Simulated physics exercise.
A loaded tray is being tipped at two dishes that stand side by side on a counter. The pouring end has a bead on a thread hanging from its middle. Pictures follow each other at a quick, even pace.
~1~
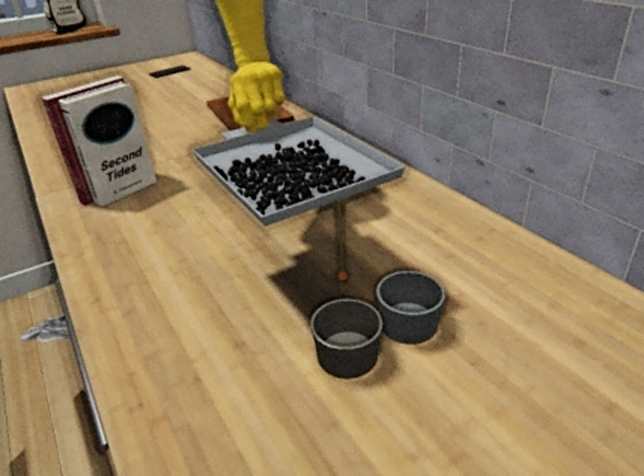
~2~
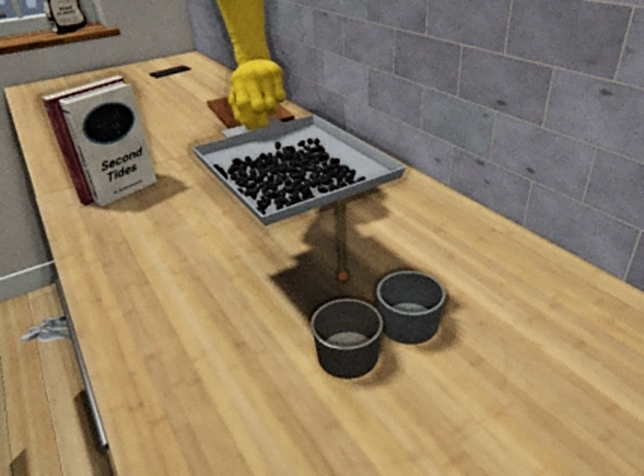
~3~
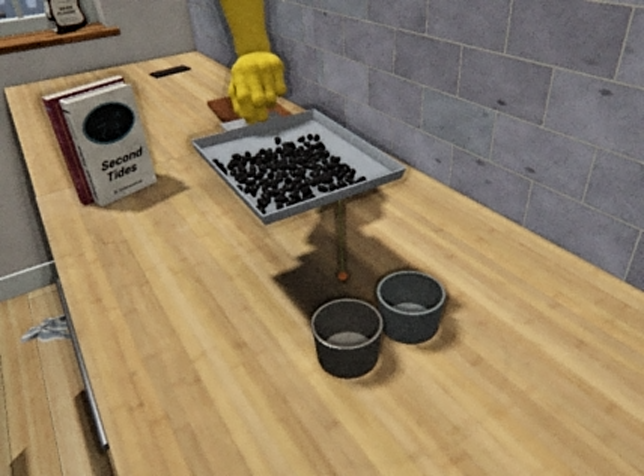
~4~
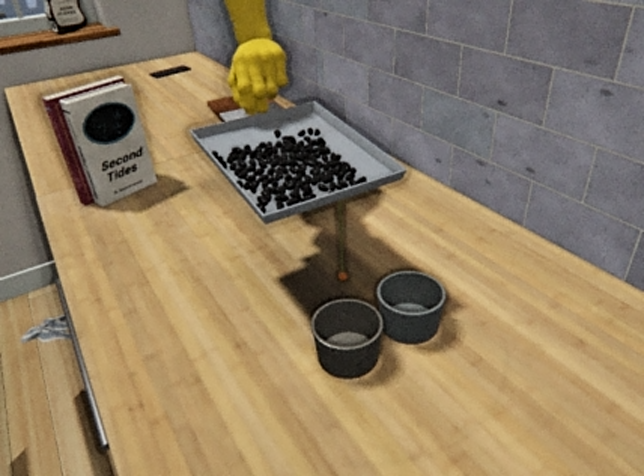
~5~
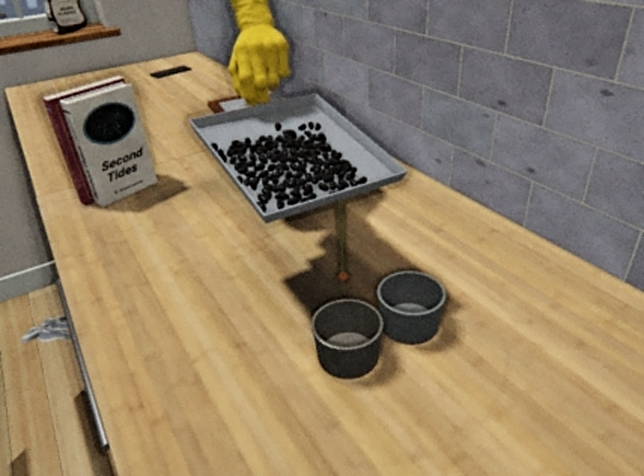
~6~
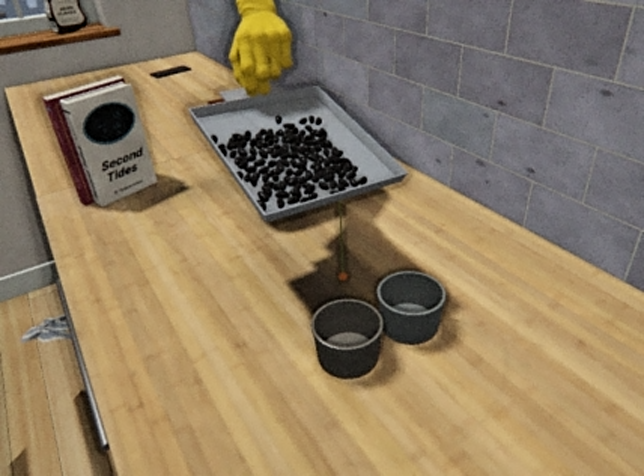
At the start, a yellow-gloved hand holds a grey tray of black beans level above two small dark dishes on a wooden counter, beside upright books. The hand then rises slightly, and the tray gradually tilts, its pouring end dipping toward the right corner, while the dishes stay still.
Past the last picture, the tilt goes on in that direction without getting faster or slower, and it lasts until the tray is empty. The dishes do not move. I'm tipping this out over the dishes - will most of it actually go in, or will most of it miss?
Most of it will go in.
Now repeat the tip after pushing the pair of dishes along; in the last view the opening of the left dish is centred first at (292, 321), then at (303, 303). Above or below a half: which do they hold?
In order, they'd catch a minor share, and next a minor share.
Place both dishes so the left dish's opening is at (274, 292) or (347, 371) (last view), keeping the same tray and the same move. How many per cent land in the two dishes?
First placement: 0 per cent; second placement: 0 per cent.
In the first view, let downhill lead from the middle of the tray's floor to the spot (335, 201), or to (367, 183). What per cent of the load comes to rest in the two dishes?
The first gives 70 %, the second 30 %.
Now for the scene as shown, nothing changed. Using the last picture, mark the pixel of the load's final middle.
I'd mark it at roughly (395, 325).
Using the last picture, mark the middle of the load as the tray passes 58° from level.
The middle of the load sits near (331, 160).
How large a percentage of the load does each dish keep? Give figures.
Per hundred pieces: Left dish roughly 30, right dish roughly 40.
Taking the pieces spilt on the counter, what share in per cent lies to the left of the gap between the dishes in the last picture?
It comes to about 40 percent.
Soon, tray tipped steeply; nearly all on the tray; a stray few in the air.
A while on, tray tipped right over; nearly all on the tray; a stray few in the left dish; a stray few in the right dish; a stray few outside both.
Towards the end, tray tipped past a quarter turn; about a third in the left dish; about a third in the right dish; about a third outside both.
Finally, tray tipped past a quarter turn; about a third in the left dish; about a third in the right dish; about a third outside both.
